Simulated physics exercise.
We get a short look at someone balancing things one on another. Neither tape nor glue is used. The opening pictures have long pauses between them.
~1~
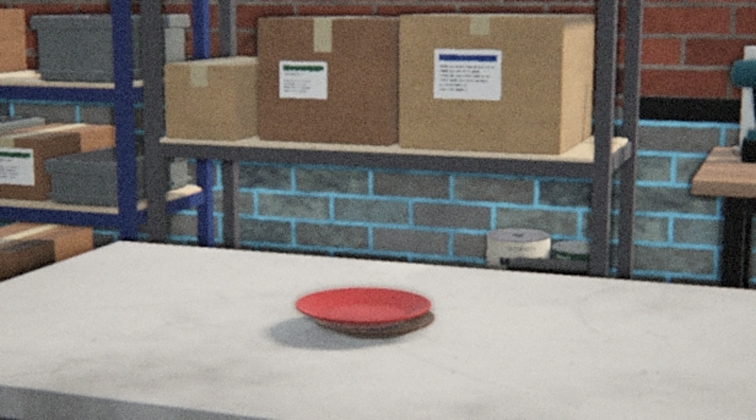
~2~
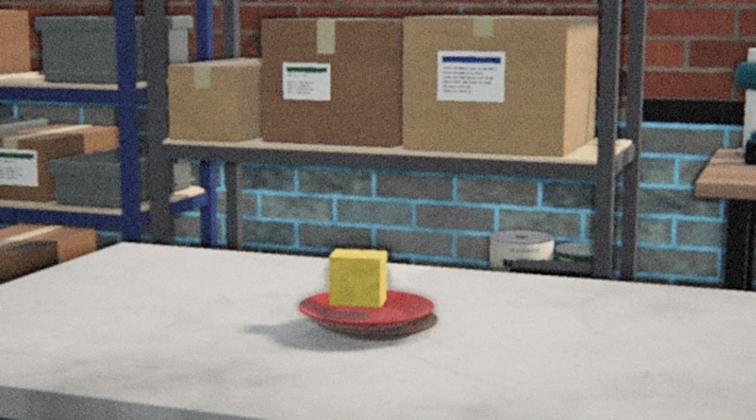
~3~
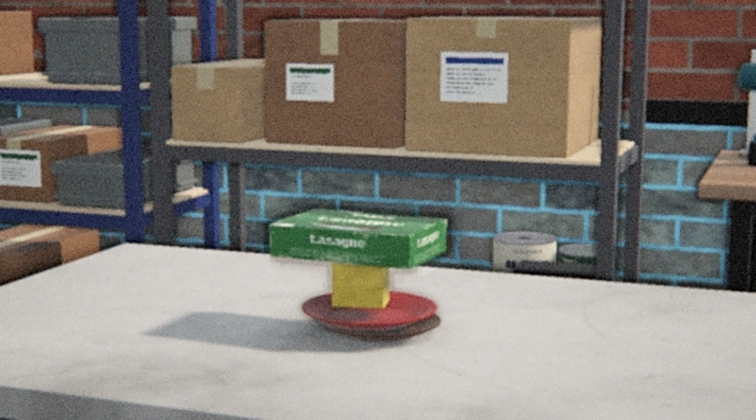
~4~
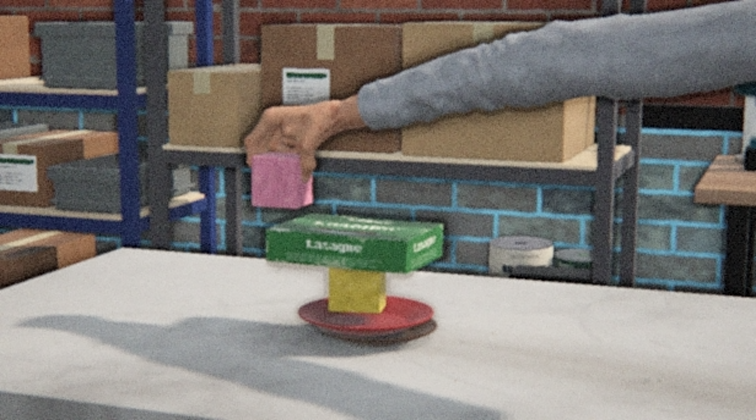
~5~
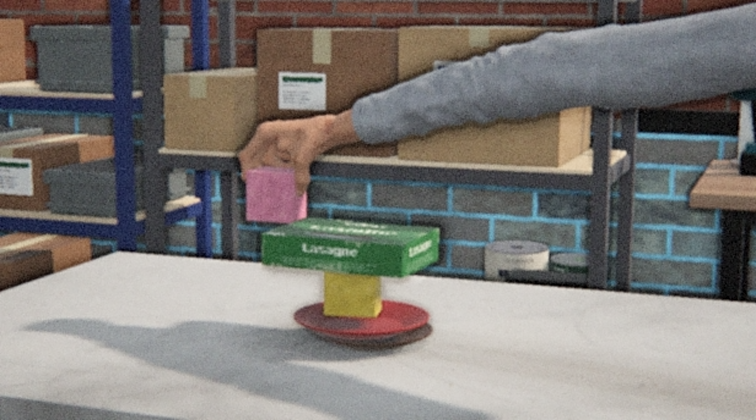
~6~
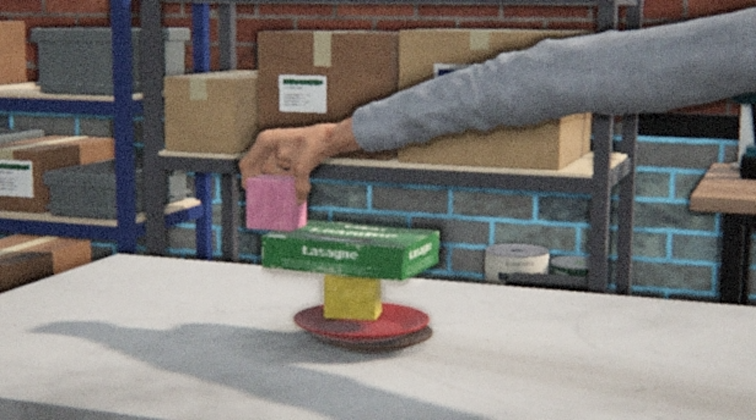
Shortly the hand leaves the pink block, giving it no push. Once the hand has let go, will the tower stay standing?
No.
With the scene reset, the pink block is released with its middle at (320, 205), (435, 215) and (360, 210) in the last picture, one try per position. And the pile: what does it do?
Stays standing, topples over, stays standing.
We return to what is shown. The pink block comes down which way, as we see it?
Pretty clearly in the leftward direction.
Then, 0.30 s past the last view, pink block now fallen; green packet rocked 19° from its first pose.
Then, 0.40 s past the last view, green packet rocked 20° from its first pose.
Then, 0.50 s past the last view, things are still on the move.
Then, 0.60 s past the last view, as before.
Finally, fallen, pink block; the other 4 still in place. Final places as the last picture's camera would see them, pink block near (243, 312). The pile gives way.
